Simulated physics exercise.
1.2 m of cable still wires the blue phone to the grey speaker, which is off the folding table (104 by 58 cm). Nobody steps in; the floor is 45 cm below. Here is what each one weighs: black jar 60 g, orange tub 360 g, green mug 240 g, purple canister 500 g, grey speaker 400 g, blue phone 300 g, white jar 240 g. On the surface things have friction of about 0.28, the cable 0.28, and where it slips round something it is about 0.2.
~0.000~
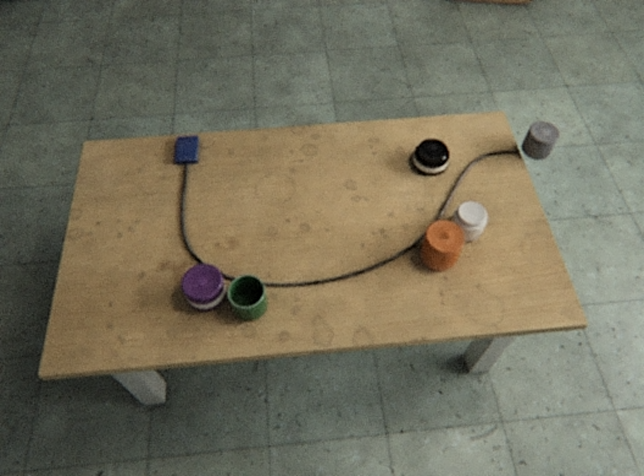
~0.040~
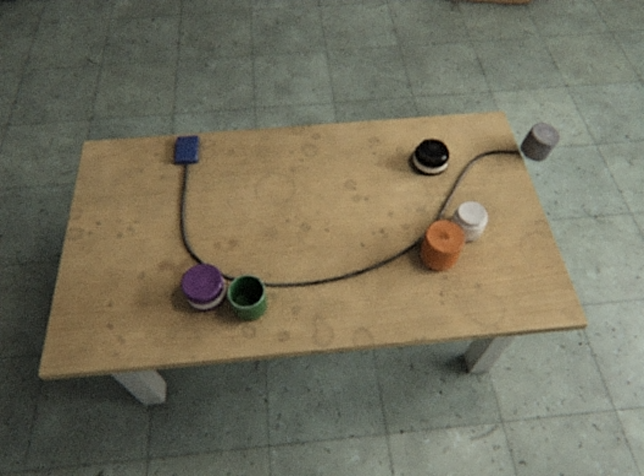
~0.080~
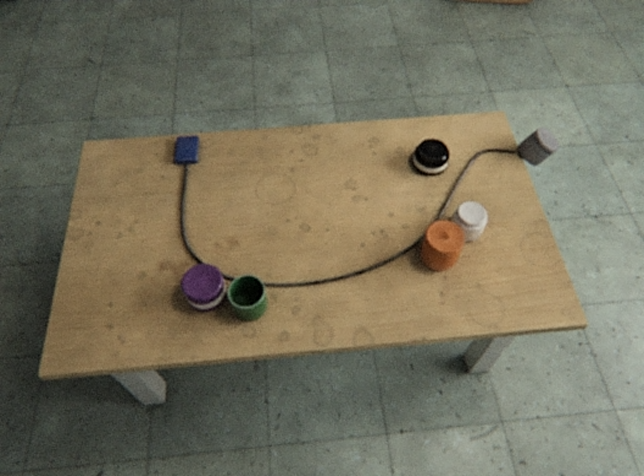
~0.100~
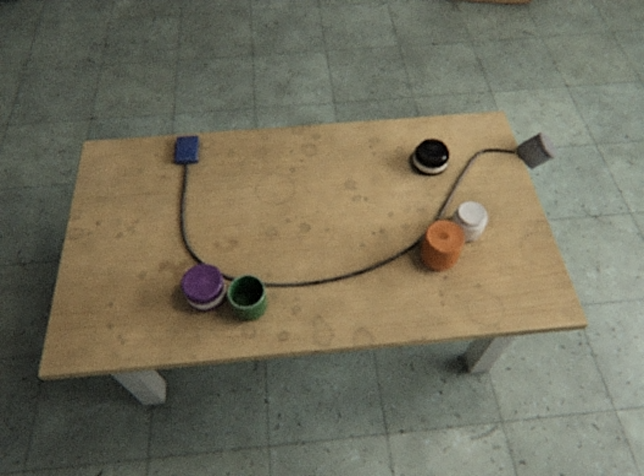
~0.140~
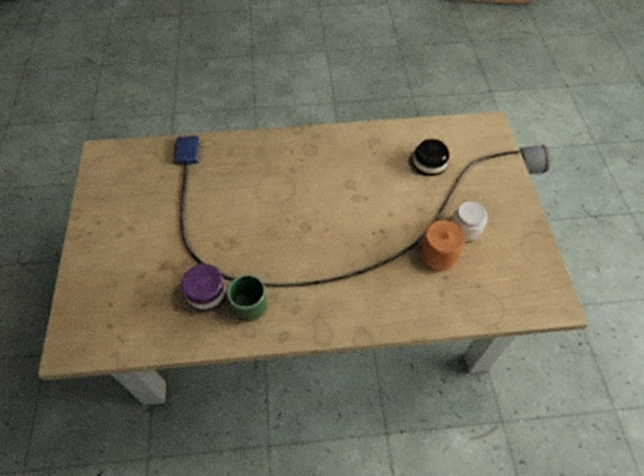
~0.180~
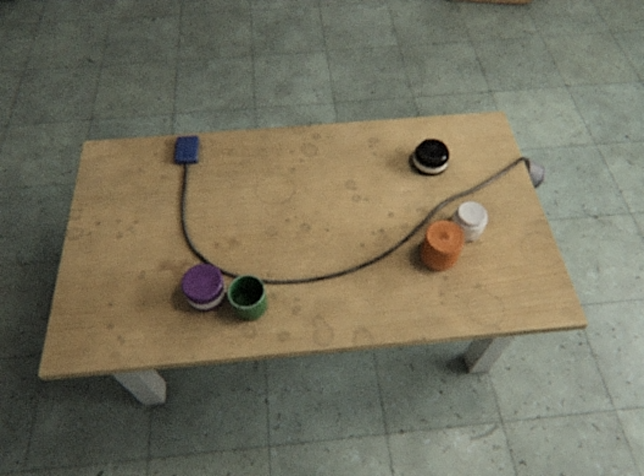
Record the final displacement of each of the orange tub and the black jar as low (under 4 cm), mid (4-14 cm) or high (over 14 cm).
Orange tub - low; black jar - mid.
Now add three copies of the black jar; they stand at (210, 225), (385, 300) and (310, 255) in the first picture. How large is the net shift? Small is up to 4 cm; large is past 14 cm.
First: A big shift; second: A slight shift; third: A big shift.
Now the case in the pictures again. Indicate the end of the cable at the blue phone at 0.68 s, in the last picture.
(222, 151), give or take.
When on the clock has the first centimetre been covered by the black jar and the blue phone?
For the black jar it's 0.38 s, while the blue phone gets there at 0.38 s.
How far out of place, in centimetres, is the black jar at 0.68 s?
At that moment the black jar has gone 8 cm from the start.
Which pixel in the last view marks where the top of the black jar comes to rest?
Near (429, 123).
By 0.4 s, the cable's tail end at (215, 155); black jar 5 cm off its start, blue phone 3 cm off its start, grey speaker over the edge.
By 0.7 s, the cable's tail end at (222, 151); black jar 8 cm off its start, blue phone 4 cm off its start, grey speaker over the edge.
By 0.9 s, the cable's tail end at (222, 151); black jar 8 cm off its start at (429, 122), blue phone 4 cm off its start at (205, 145), grey speaker over the edge.
By 1.2 s, the cable's tail end at (222, 151); black jar 8 cm off its start, blue phone 4 cm off its start, grey speaker over the edge.
By 2.4 s, the cable's tail end at (222, 151); black jar 8 cm off its start at (429, 123), orange tub 0 cm off its start at (446, 236), blue phone 4 cm off its start at (205, 145), grey speaker over the edge.
